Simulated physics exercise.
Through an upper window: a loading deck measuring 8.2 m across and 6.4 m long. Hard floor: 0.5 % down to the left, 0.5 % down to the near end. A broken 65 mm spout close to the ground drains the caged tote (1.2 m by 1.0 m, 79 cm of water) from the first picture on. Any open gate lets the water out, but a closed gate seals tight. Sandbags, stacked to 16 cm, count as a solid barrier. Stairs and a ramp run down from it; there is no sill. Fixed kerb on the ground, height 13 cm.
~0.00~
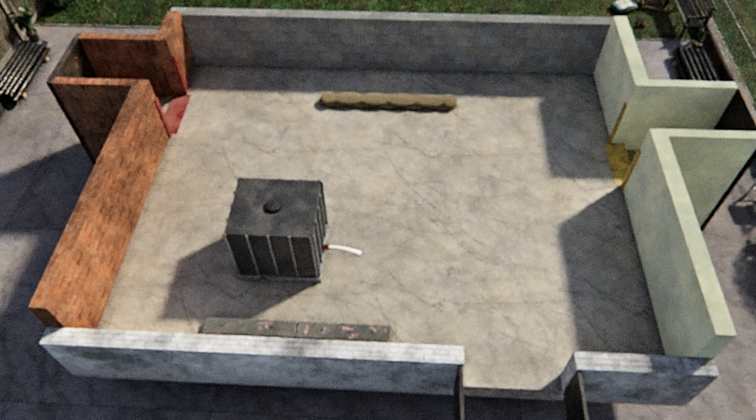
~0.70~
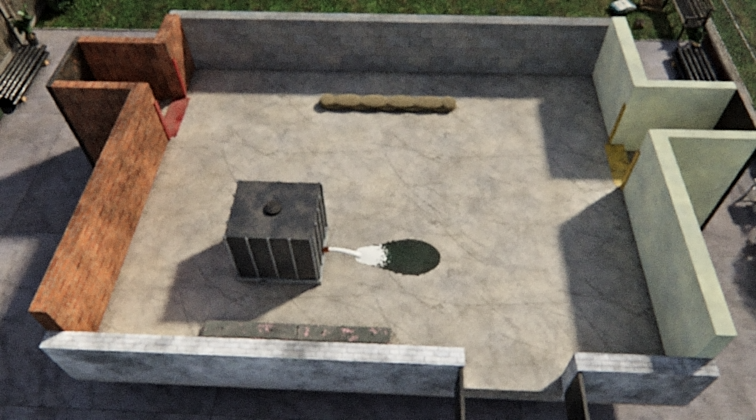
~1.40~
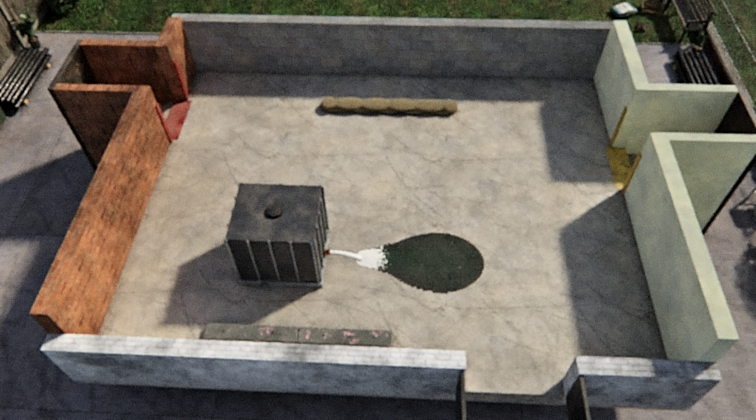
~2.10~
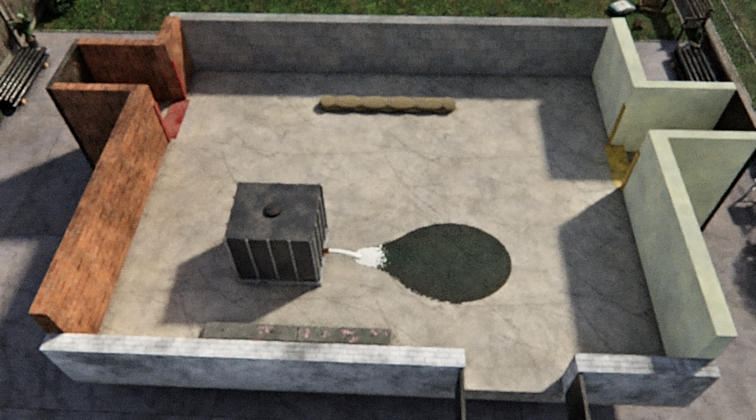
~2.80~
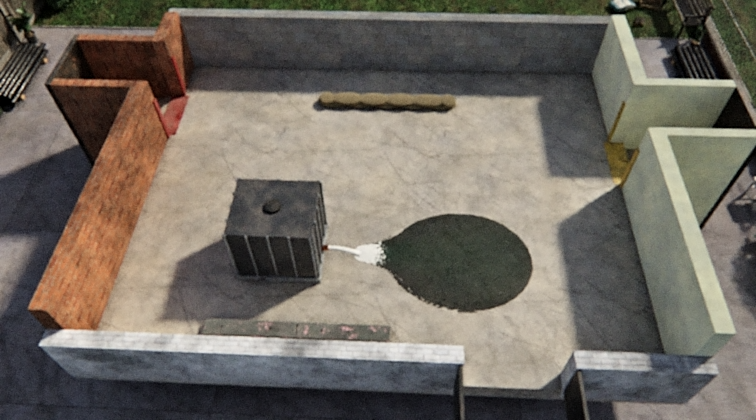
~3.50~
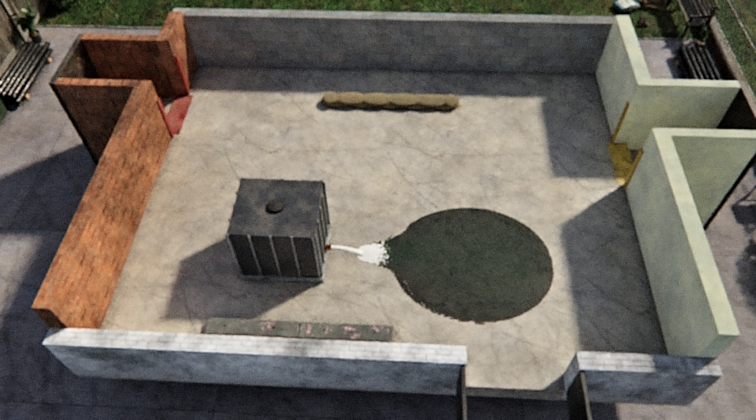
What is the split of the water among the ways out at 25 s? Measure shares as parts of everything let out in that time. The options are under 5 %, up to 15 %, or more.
Gate, above 15 %; flight of stairs down (marked yellow), not even 5 %; down ramp (marked red), under 5 %.
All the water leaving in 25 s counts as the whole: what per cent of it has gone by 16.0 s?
About 35 per cent.
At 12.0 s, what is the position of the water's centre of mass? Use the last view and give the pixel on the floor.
Near (506, 273) in the last picture.
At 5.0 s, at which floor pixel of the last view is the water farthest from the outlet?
Tip position: Roughly (576, 284), last view.
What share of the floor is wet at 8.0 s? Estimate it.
I'd guess around 15 in a hundred.
After 5.0 s water covers 10 % of the floor and is deepest (2 cm) near (365, 256); gone so far, the gate 0 %, the flight of stairs down (marked yellow) 0 %, the down ramp (marked red) 0 %.
After 8.0 s water covers 15 % of the floor and is deepest (2 cm) near (365, 256); gone so far, the gate 0 %, the flight of stairs down (marked yellow) 0 %, the down ramp (marked red) 0 %.
After 12.0 s water covers 20 % of the floor and is deepest (2 cm) near (365, 256); gone so far, the gate 3 %, the flight of stairs down (marked yellow) 0 %, the down ramp (marked red) 0 %.
After 16.0 s water covers 25 % of the floor and is deepest (2 cm) near (365, 256); gone so far, the gate 7 %, the flight of stairs down (marked yellow) 0 %, the down ramp (marked red) 0 %.
After 25.0 s water covers 30 % of the floor and is deepest (2 cm) near (365, 256); gone so far, the gate 20 %, the flight of stairs down (marked yellow) 0 %, the down ramp (marked red) 0 %.
